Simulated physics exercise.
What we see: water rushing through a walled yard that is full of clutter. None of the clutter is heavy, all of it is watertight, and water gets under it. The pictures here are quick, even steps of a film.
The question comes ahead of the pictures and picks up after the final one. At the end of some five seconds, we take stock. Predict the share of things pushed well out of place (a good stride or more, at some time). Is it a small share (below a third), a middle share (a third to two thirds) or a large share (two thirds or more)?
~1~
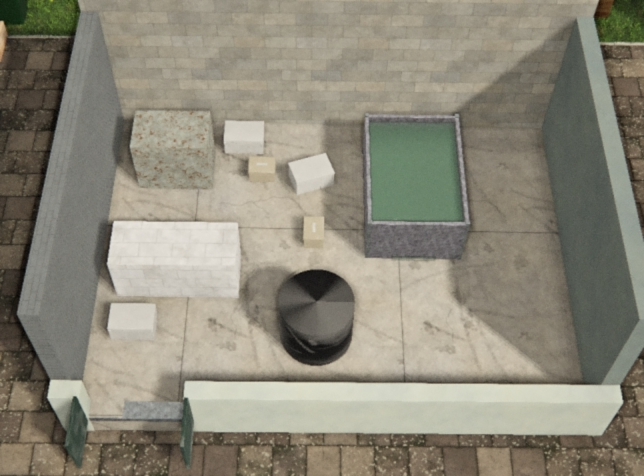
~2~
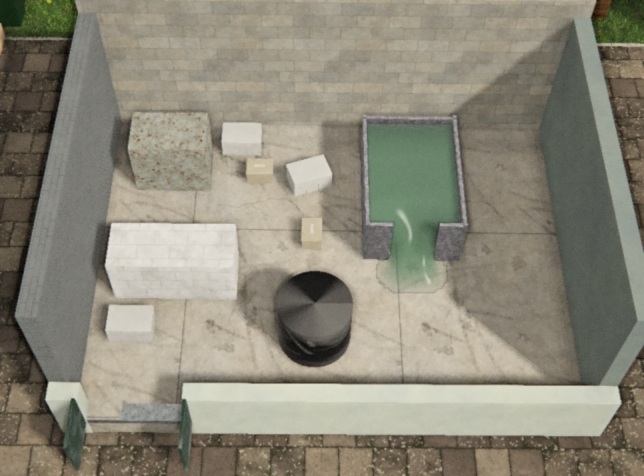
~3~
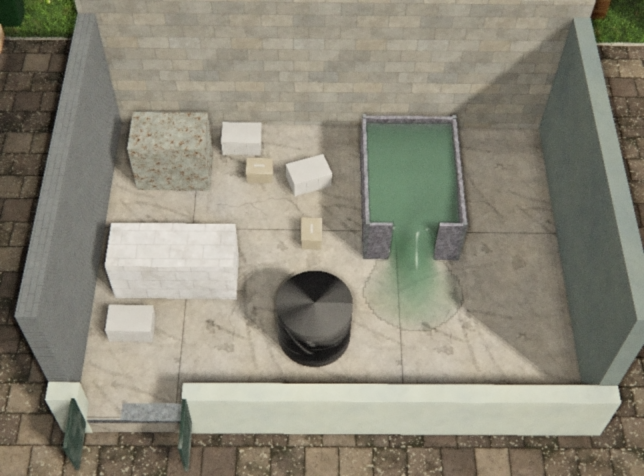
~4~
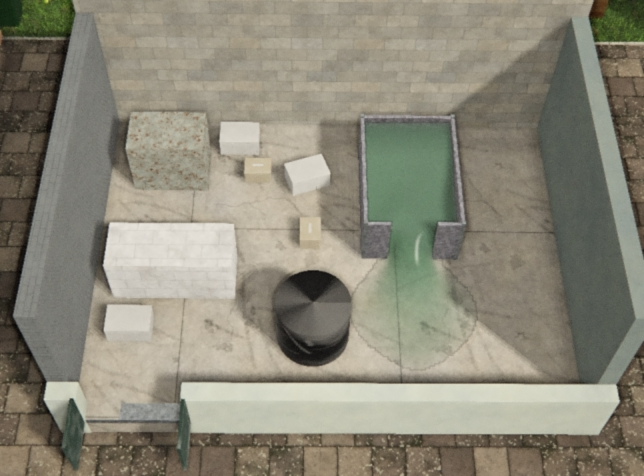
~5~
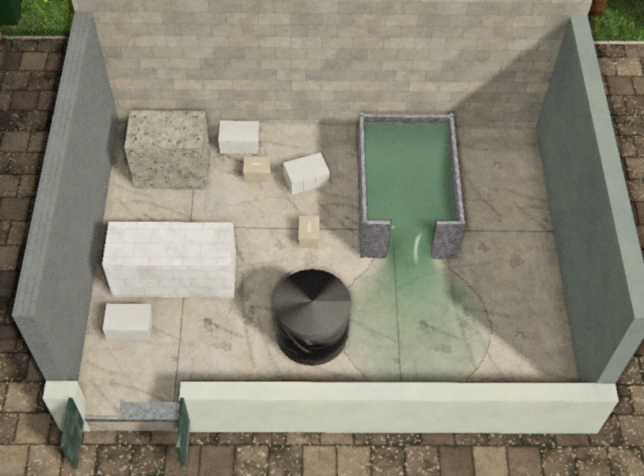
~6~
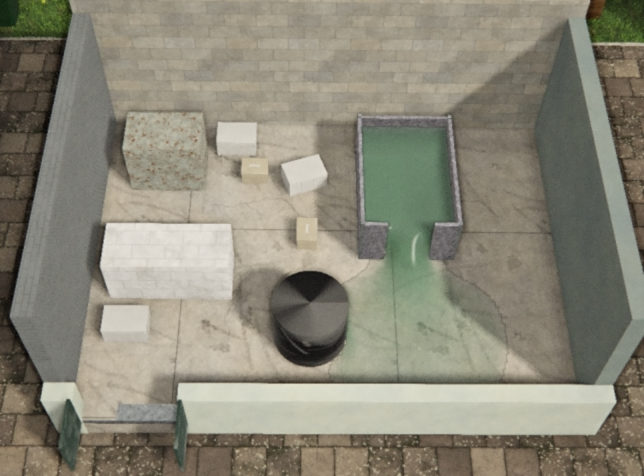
A small share, below a third.
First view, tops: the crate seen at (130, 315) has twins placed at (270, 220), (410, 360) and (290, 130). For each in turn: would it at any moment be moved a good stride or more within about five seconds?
Stays put, shoved clear, stays put.
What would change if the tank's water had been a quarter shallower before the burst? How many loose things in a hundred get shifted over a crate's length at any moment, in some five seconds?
I'd put it near 0 percent.
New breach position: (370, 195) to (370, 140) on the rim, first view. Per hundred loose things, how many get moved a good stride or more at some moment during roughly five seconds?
I'd put it around 100 percent.
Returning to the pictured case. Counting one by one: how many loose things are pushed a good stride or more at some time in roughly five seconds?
Counting them up gives 0.
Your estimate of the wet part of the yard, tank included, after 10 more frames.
That works out to about 40 in a hundred.
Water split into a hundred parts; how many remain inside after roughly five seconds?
It comes out at 98 parts in a hundred.
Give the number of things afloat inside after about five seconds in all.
I count 1.
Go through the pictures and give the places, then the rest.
The first frame shows a tote at (314, 228), on the bottom; a tote at (262, 165) rests on the ground; 0 of 5 have shifted.
The second frame shows a tote at (312, 229) rests on the ground; a tote at (260, 166) rests on the ground; 0 of 5 have shifted.
The third frame shows a tote at (312, 229) rests on the ground; a tote at (259, 166), on the bottom; 0 of 5 have shifted.
The fourth frame shows a tote at (310, 228), on the bottom; a tote at (258, 165), on the bottom; 0 of 5 have shifted.
The fifth frame shows a tote at (309, 227), on the bottom; a tote at (257, 164), on the bottom; 0 of 5 have shifted.
The sixth frame shows a tote at (307, 229) rests on the ground; a tote at (255, 166) rests on the ground; 0 of 5 have shifted.
A moment on, 0 of 5 are well off their spots; 0 afloat.
Next, 0 of 5 are well off their spots; 0 afloat.
Later, 0 of 5 are well off their spots; 1 afloat.
In the end, 0 of 5 are well off their spots, and 0 have been at some point; 1 afloat.
